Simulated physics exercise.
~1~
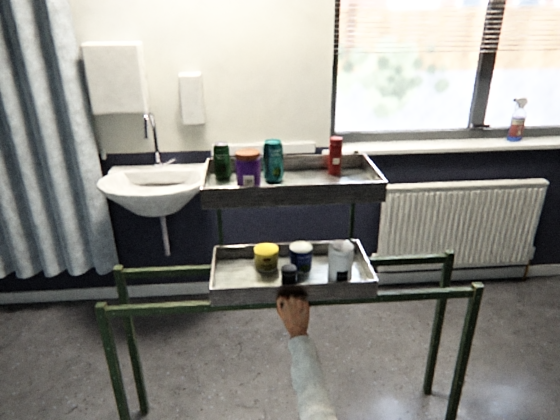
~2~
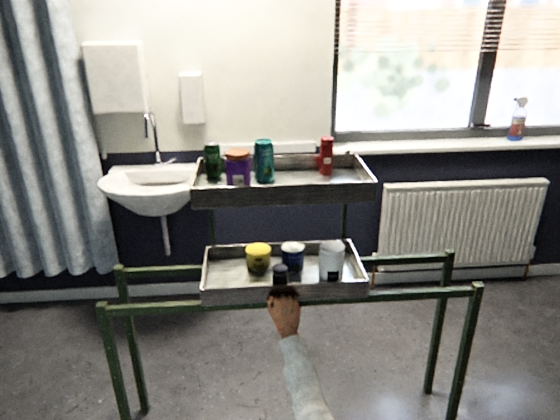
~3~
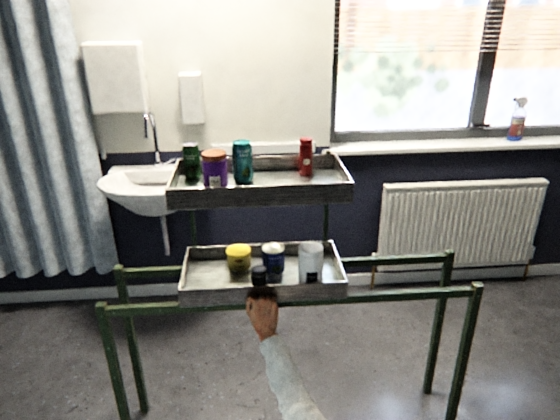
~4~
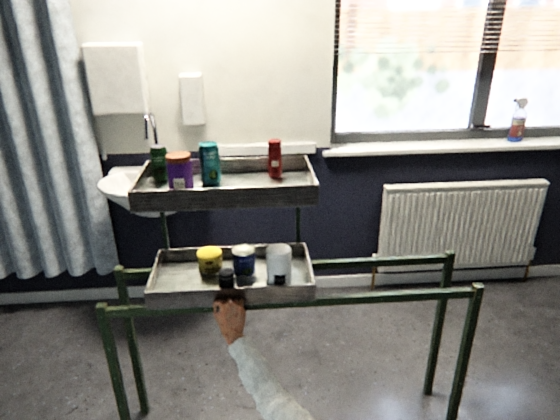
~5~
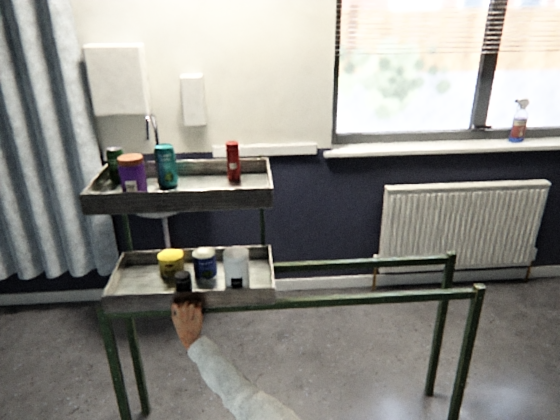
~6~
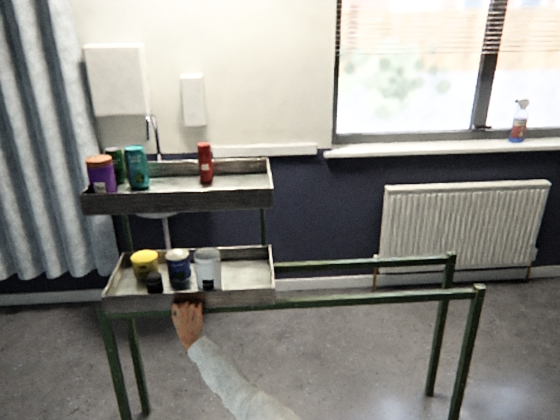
Hand sliding a two-tier tray of colourful containers left along a green frame until it stops and the upright containers shift left.
